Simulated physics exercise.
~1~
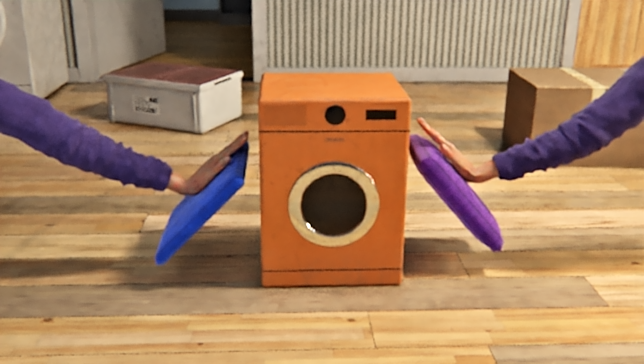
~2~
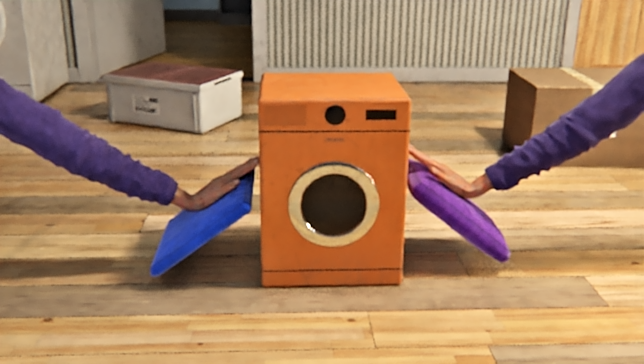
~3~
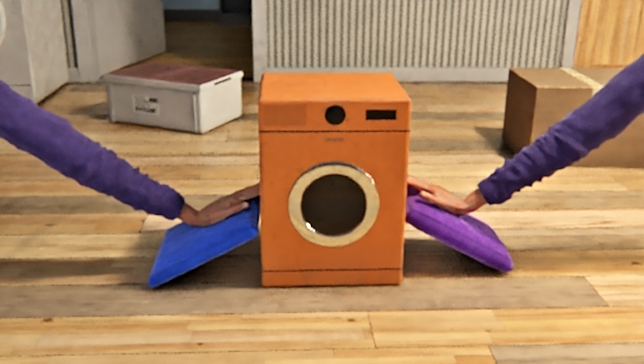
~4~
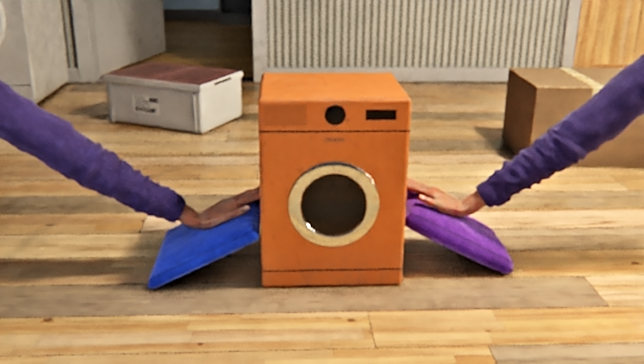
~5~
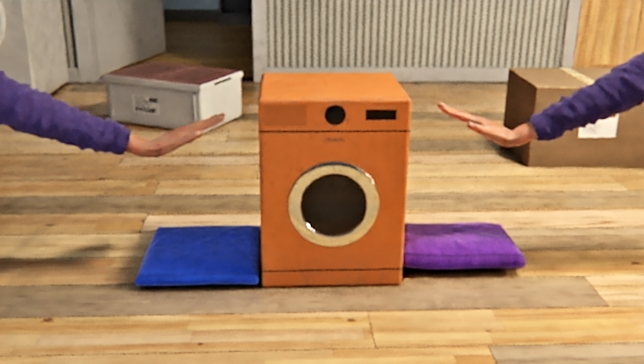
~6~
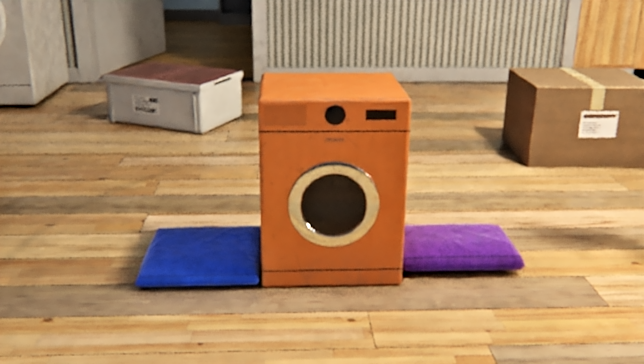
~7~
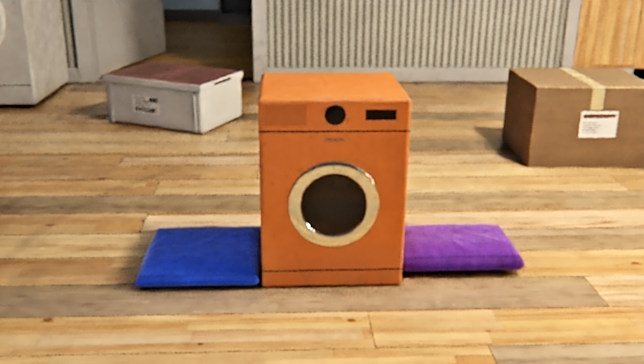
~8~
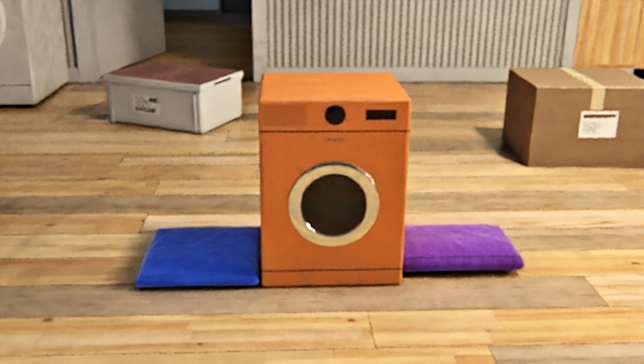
Two hands in purple sleeves held a blue cushion and a purple one slanted against either side of an orange washing machine, lowering them gradually. When the hands let go and drew away, both cushions dropped flat and stayed on the wooden floor.
